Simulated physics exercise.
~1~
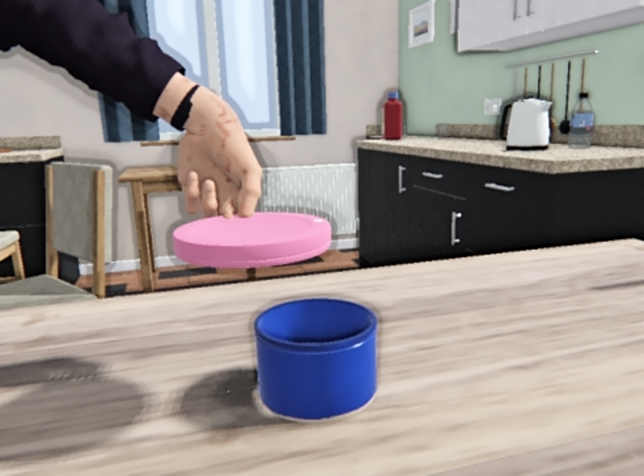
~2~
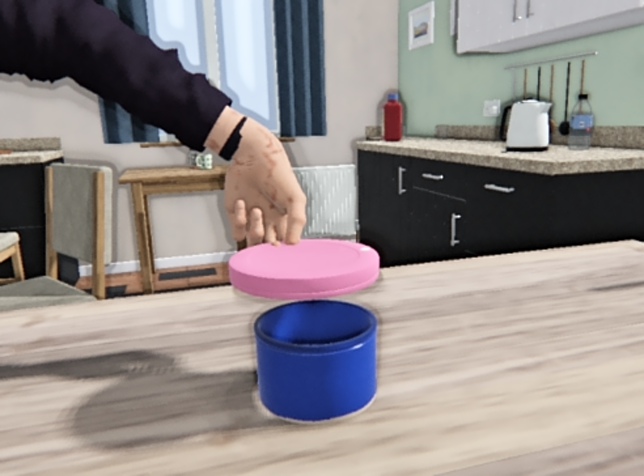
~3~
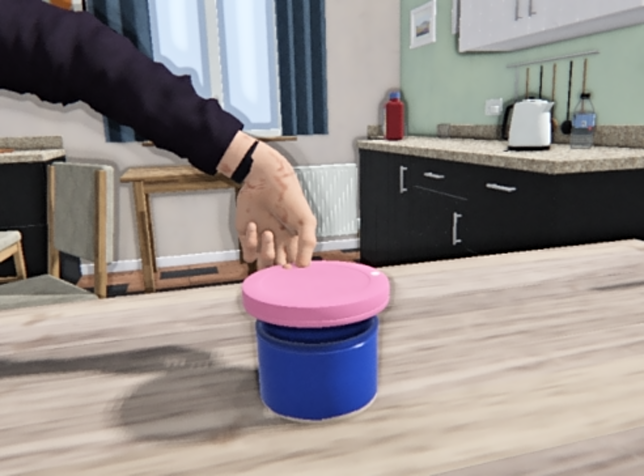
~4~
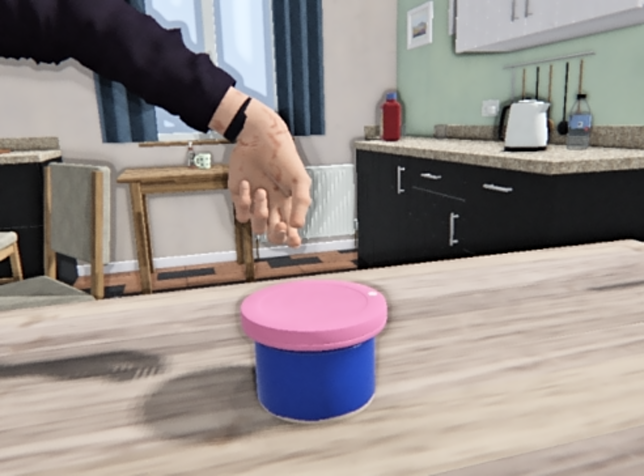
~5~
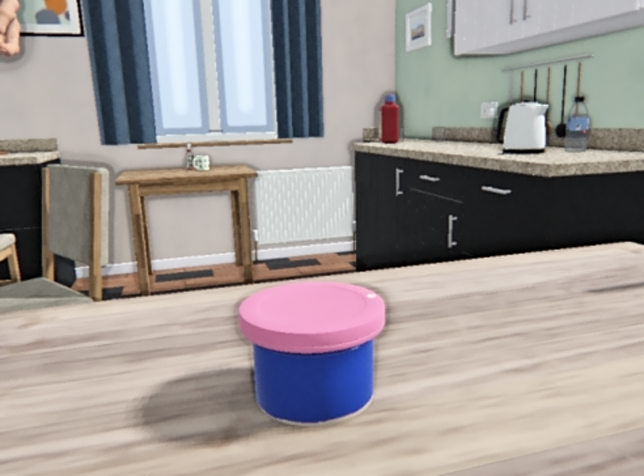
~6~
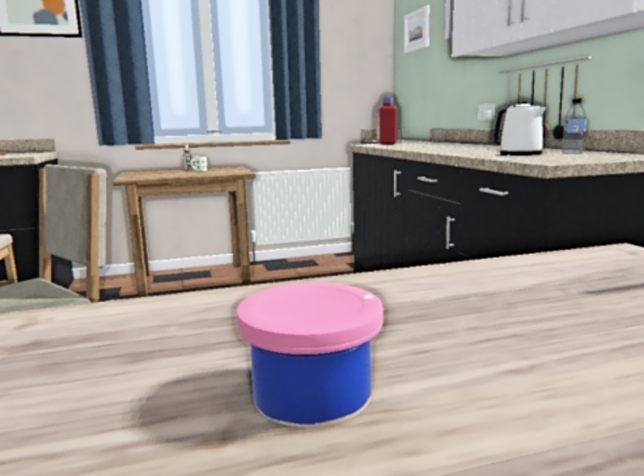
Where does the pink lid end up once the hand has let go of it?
The pink lid ends up on top of the blue pot, resting on its rim and covering the opening.
